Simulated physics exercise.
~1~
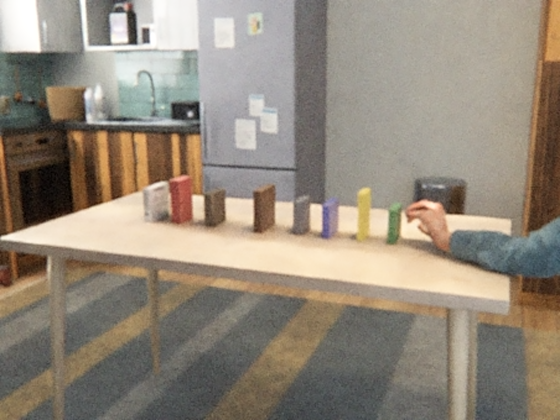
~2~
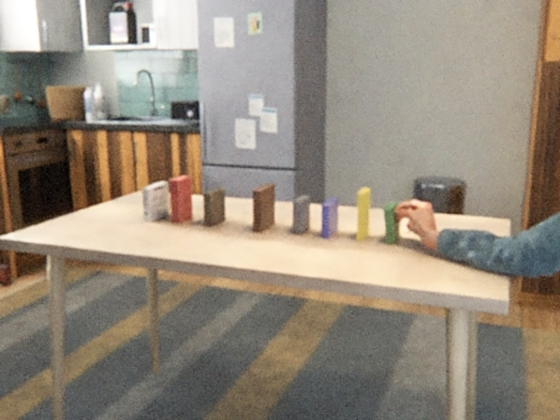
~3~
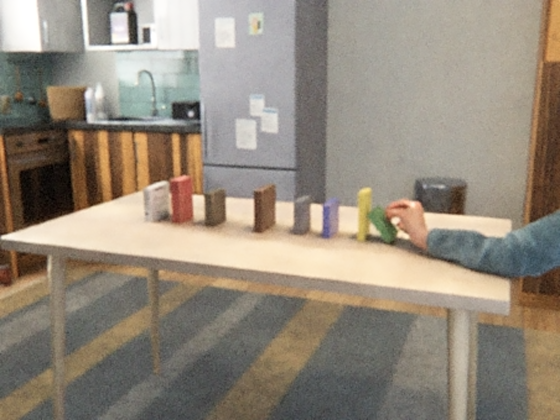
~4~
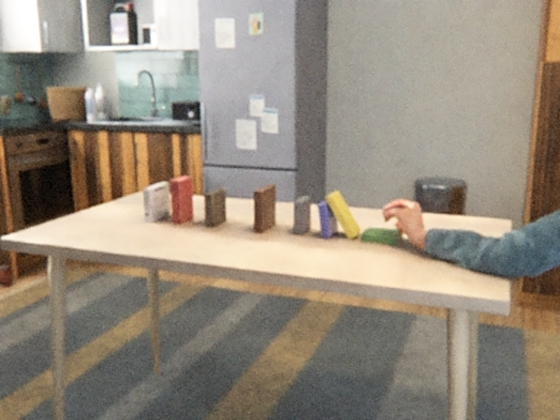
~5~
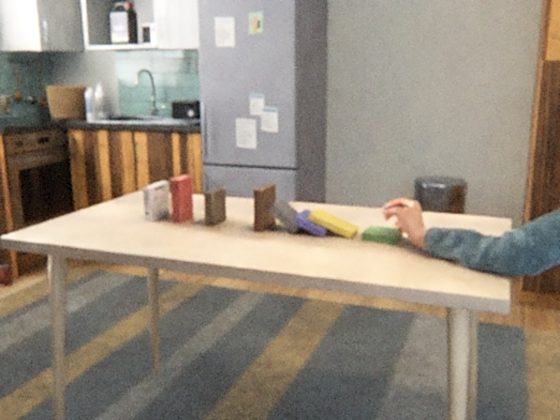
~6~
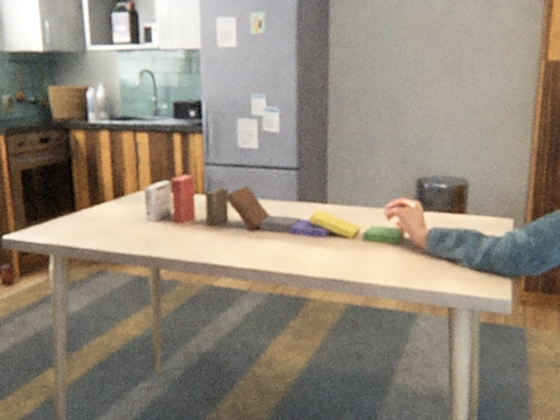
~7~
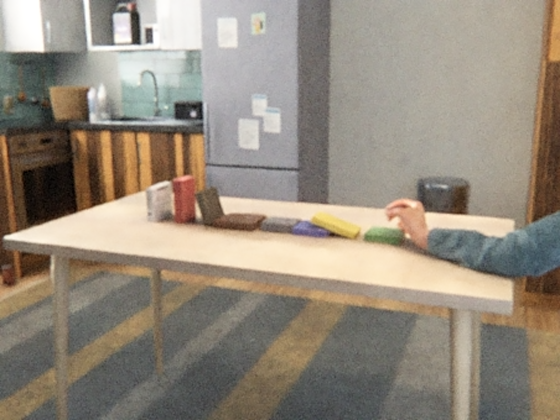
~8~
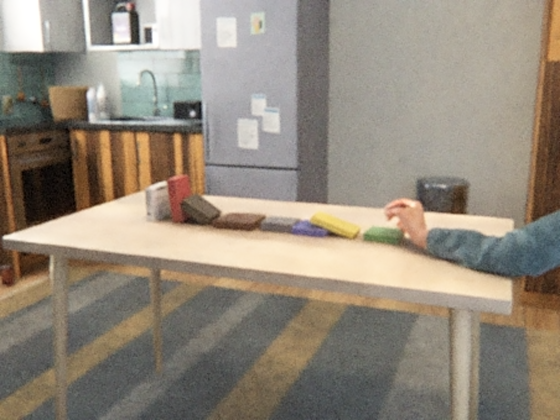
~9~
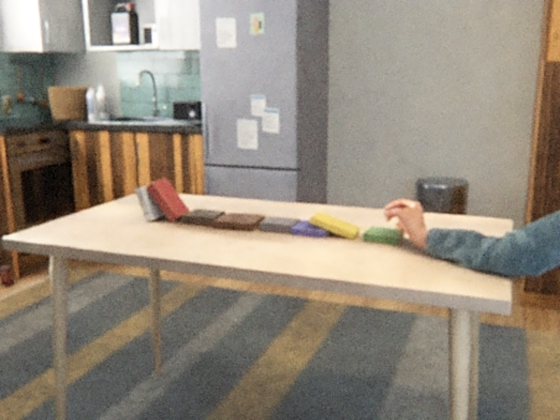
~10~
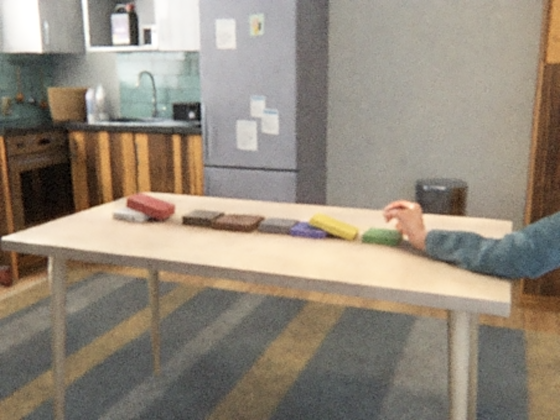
The clip opens on a row of eight upright blocks spread across a pale table in a kitchen, with a hand reaching in from the right toward the green one at the end. The fingertips tip the green block to the left, and it drops flat as the yellow block leans over. The yellow block falls onto the blue one, which topples with the grey board. The larger brown block follows, then the smaller dark one beside it. Finally the red block tips left against the white packet, and both go down, leaving the whole row toppled while the hand stays near the green block.
